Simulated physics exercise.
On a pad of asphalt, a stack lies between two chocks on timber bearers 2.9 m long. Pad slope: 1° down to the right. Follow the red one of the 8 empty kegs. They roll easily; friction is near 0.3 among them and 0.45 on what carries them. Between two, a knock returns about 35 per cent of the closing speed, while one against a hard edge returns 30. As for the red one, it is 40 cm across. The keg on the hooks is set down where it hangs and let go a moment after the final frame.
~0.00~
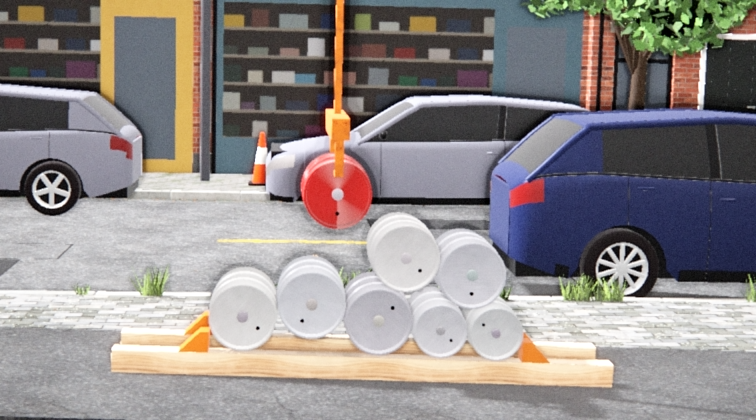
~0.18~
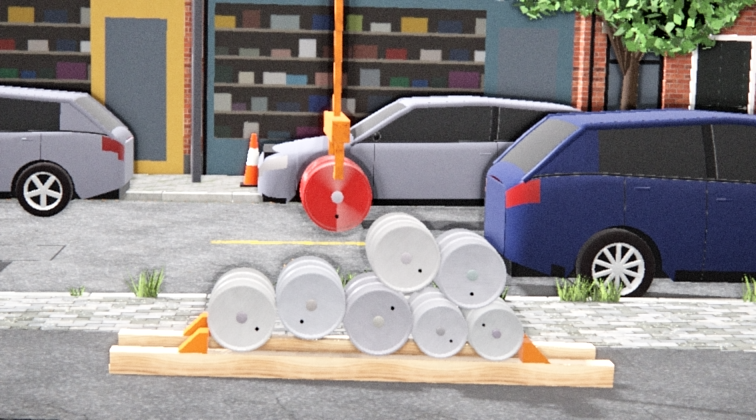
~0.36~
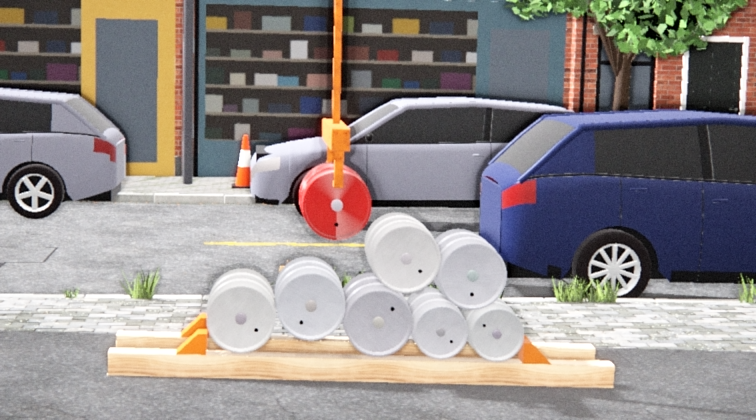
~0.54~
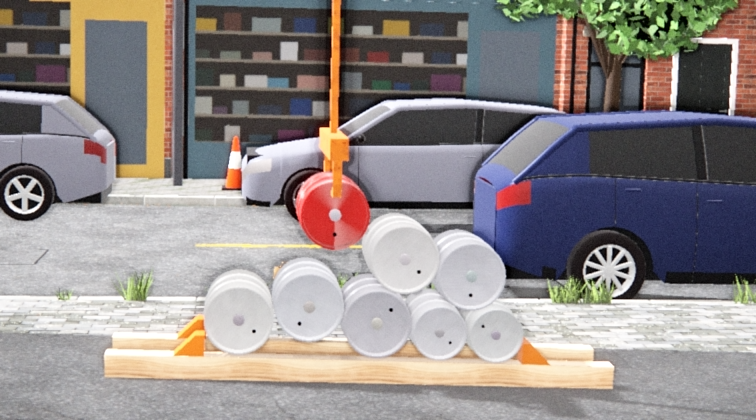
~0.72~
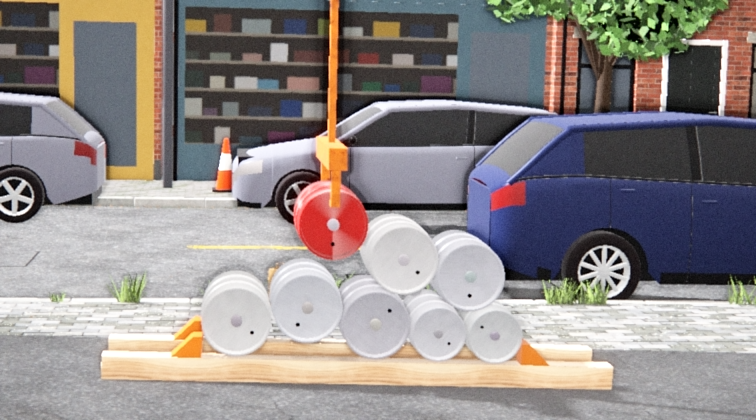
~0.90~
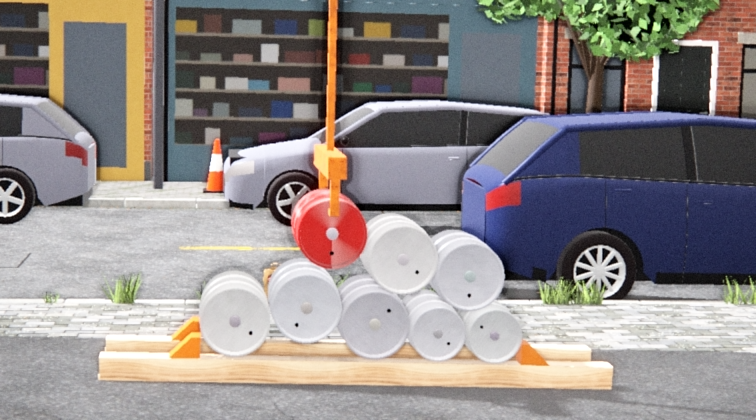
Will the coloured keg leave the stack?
No.
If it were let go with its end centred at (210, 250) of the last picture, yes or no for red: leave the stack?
Red? Yes, it will, then.
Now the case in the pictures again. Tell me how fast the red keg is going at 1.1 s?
Speed: Approx. 0.0 m/s.
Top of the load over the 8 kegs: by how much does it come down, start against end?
It sits roughly 25 cm lower at the end.
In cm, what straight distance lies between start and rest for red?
Red shifts something like 25.
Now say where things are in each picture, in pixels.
In the first frame, red at (338, 195); red hangs on the hooks; 4 form the bottom row.
In the second frame, red at (338, 198); red hangs on the hooks; lowered 2 cm.
In the third frame, red at (337, 206); red hangs on the hooks; lowered 6 cm.
In the fourth frame, red at (335, 216); red hangs on the hooks; lowered 11 cm.
In the fifth frame, red at (334, 225); red hangs on the hooks; lowered 17 cm.
In the sixth frame, red at (333, 234); red hangs on the hooks; lowered 22 cm.
After 1.1 s, red is up on others, 70 cm inside the left chock; 0 off the stack.
After 1.4 s, no change for red; 0 off the stack.
At rest (1.6 s), red is up on others, 70 cm inside the left chock; 0 off the stack.
